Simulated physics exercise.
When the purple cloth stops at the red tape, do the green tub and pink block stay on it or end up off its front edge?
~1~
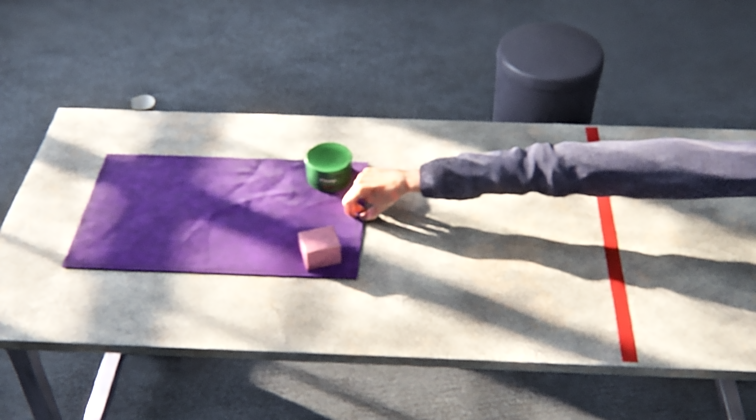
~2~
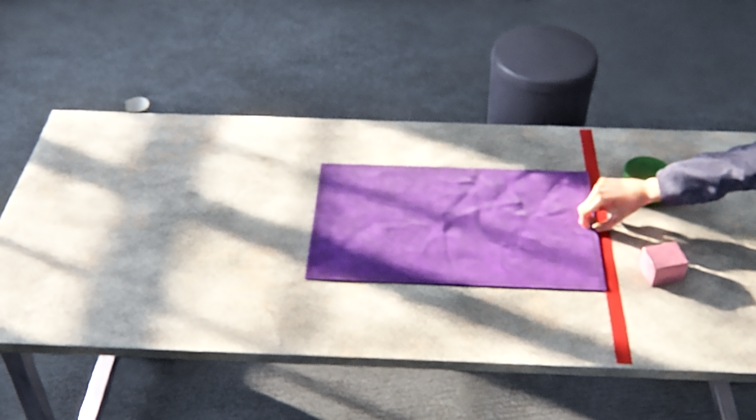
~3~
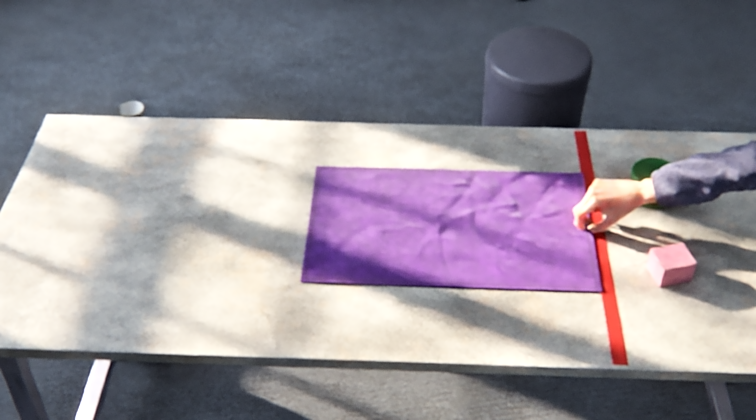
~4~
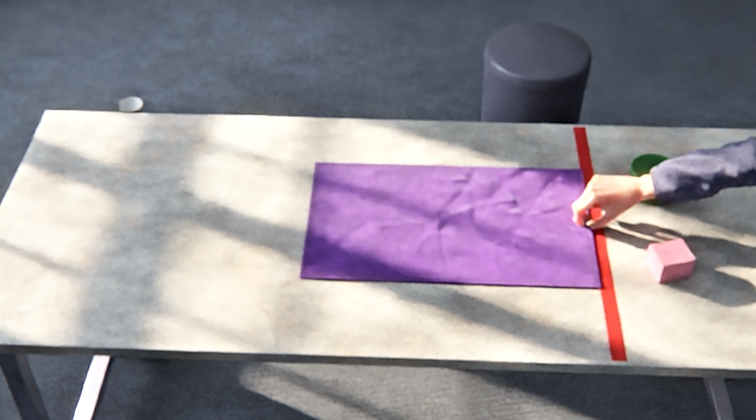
Both end up off the cloth. The green tub and the pink block go off its front edge and rest on the bare table beyond the red tape.
